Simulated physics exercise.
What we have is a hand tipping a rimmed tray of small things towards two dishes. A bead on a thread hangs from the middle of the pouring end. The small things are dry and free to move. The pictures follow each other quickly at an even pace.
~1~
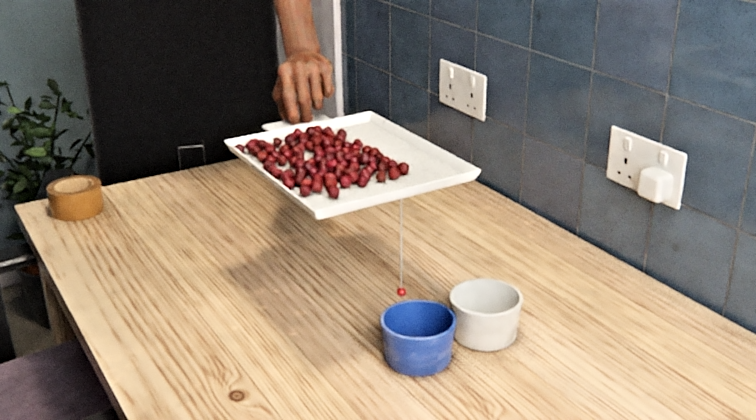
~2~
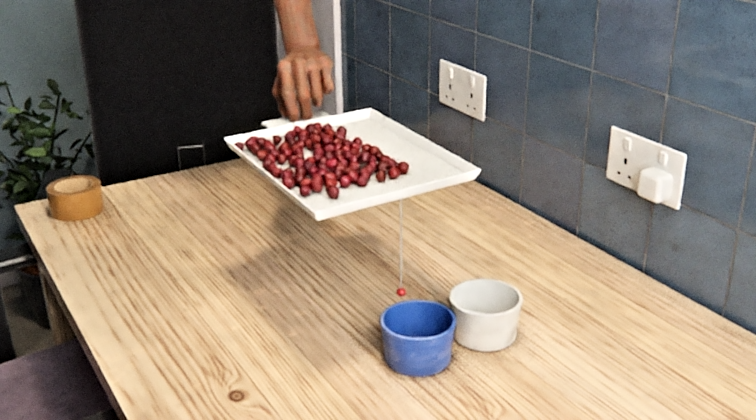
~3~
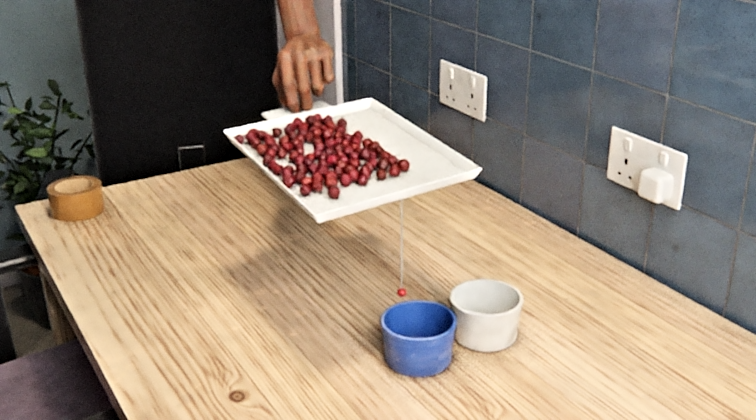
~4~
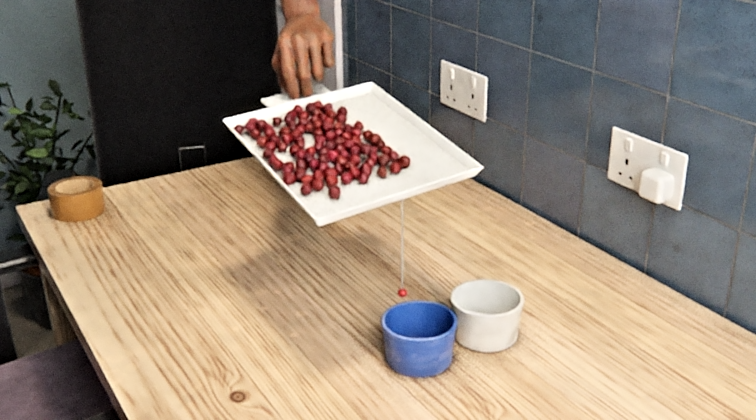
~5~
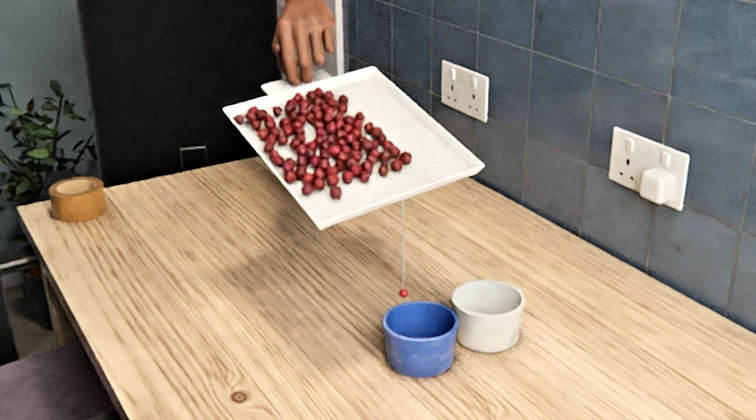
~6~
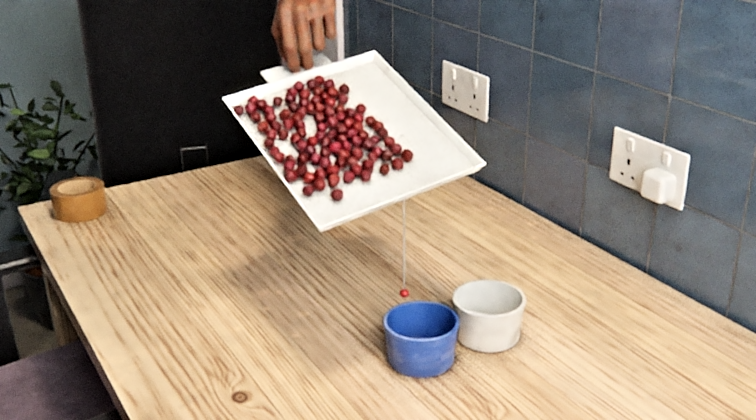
A white rimmed tray of small dark red dried cherries, held by a hand at its far end, starts out level above a wooden table. The hand then raises the far end steadily, tilting the tray clearly towards its near left corner, while the blue and pale dishes below stay still.
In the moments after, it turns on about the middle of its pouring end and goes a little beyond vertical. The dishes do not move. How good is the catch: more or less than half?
Caught overall: Only the smaller part.
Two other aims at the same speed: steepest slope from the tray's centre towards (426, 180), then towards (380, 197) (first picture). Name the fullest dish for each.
One: The right-hand dish. Two: Left.
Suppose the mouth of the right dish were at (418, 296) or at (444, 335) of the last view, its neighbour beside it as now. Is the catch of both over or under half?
First the smaller part, then below a half.
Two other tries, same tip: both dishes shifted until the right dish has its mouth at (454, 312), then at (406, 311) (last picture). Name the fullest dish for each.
In turn: Left; the left one.
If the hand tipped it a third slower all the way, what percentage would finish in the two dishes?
It comes to 10 per cent or so.
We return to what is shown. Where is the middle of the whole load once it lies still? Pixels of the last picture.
Close to (352, 381).
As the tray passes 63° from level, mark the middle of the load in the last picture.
At about (345, 212).
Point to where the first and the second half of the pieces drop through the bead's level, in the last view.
Around (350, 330) and then (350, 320).
Shortly afterwards, tray tipped steeply; near two thirds on the tray; only a few in the left dish; a little outside both; near a quarter in the air.
Next, tray tipped past a quarter turn; near a quarter in the left dish; the bulk outside both; a little in the air.
Some moments later, tray tipped past a quarter turn; near a quarter in the left dish; the bulk outside both.
In the end, tray tipped past a quarter turn; near a quarter in the left dish; none at all in the right dish; the bulk outside both.
